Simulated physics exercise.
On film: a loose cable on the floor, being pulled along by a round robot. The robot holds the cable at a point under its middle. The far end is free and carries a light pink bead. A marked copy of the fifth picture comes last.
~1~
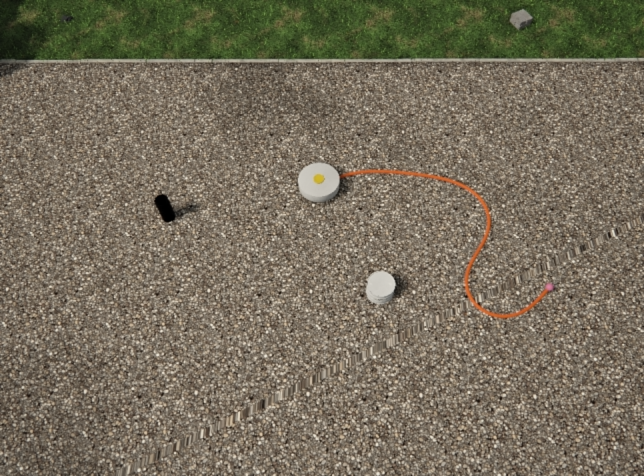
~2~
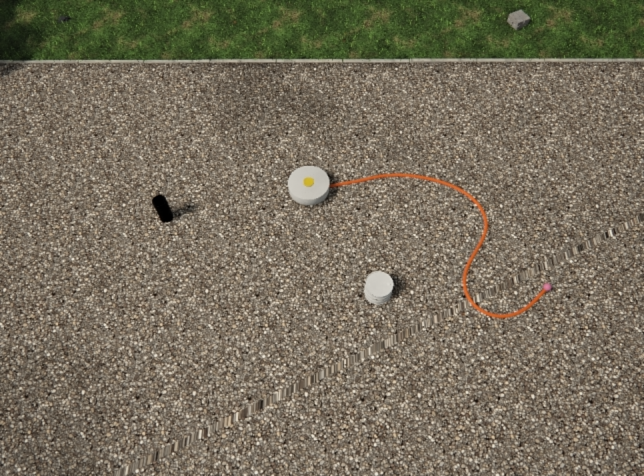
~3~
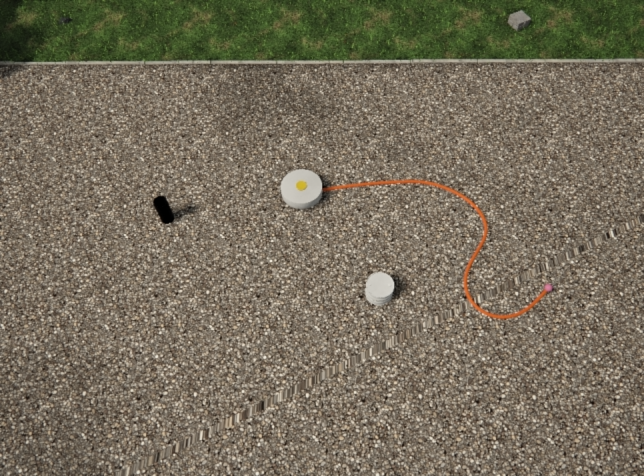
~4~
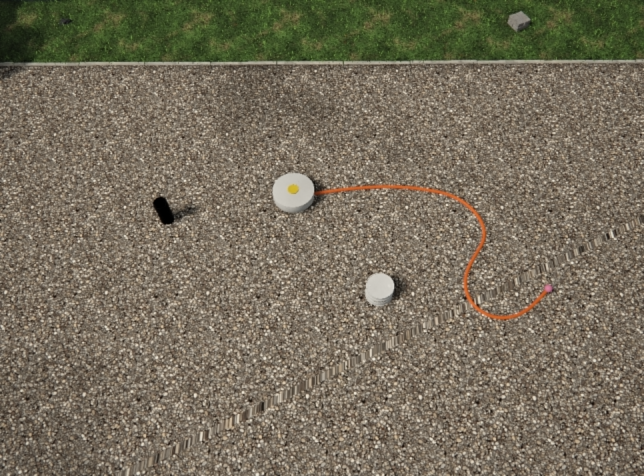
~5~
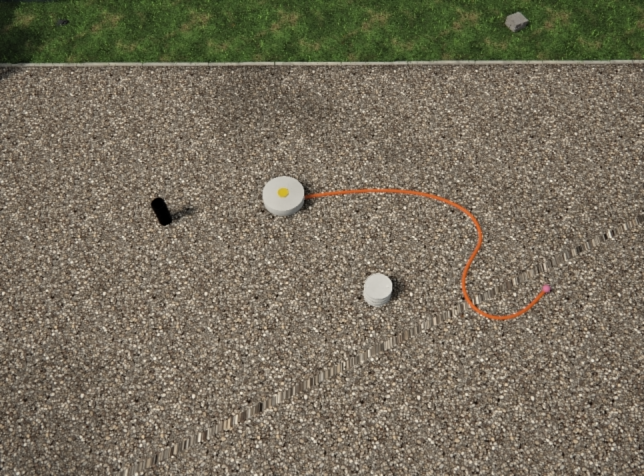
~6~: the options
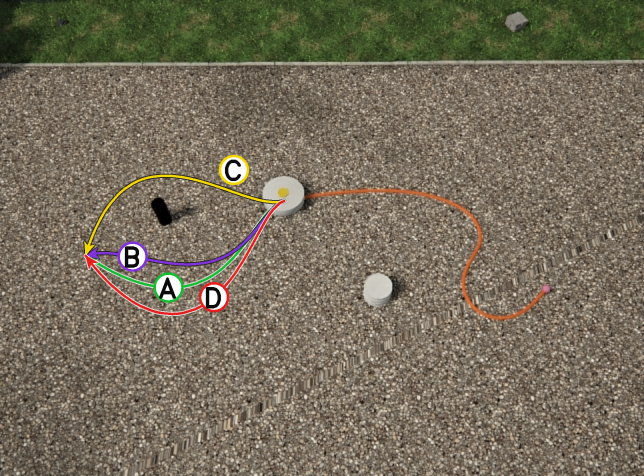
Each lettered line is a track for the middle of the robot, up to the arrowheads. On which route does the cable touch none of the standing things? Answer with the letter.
It should follow B.
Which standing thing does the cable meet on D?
The white tub.
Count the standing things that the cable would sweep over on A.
It sweeps one.
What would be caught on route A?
It is the white tub.
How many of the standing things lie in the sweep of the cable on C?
It sweeps one.
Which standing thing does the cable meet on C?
The black post.
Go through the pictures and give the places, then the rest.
In the first picture, robot (319, 183); free end (550, 287); black post (165, 209).
In the second picture, robot (309, 186); white tub (378, 288).
In the third picture, robot (302, 190); black post (164, 210).
In the fourth picture, robot (294, 193); free end (549, 288).
In the fifth picture, robot (284, 197); white tub (378, 290); free end (546, 289); black post (162, 212).
On the marked copy, A from (284, 201) via (196, 283) to (85, 255); B from (284, 201) via (195, 264) to (85, 255); C from (284, 201) via (167, 176) to (85, 255); D from (284, 201) via (200, 307) to (85, 255).
Following B. Soon after the start, robot (225, 252), middle of the cable (420, 226), free end (546, 289).
Later, robot (141, 255), middle of the cable (345, 264), free end (543, 292).
In the end, robot (83, 252), middle of the cable (285, 267), free end (486, 290); nothing has been touched.
As for the rest, A meets the white tub; C meets the black post; D meets the white tub.
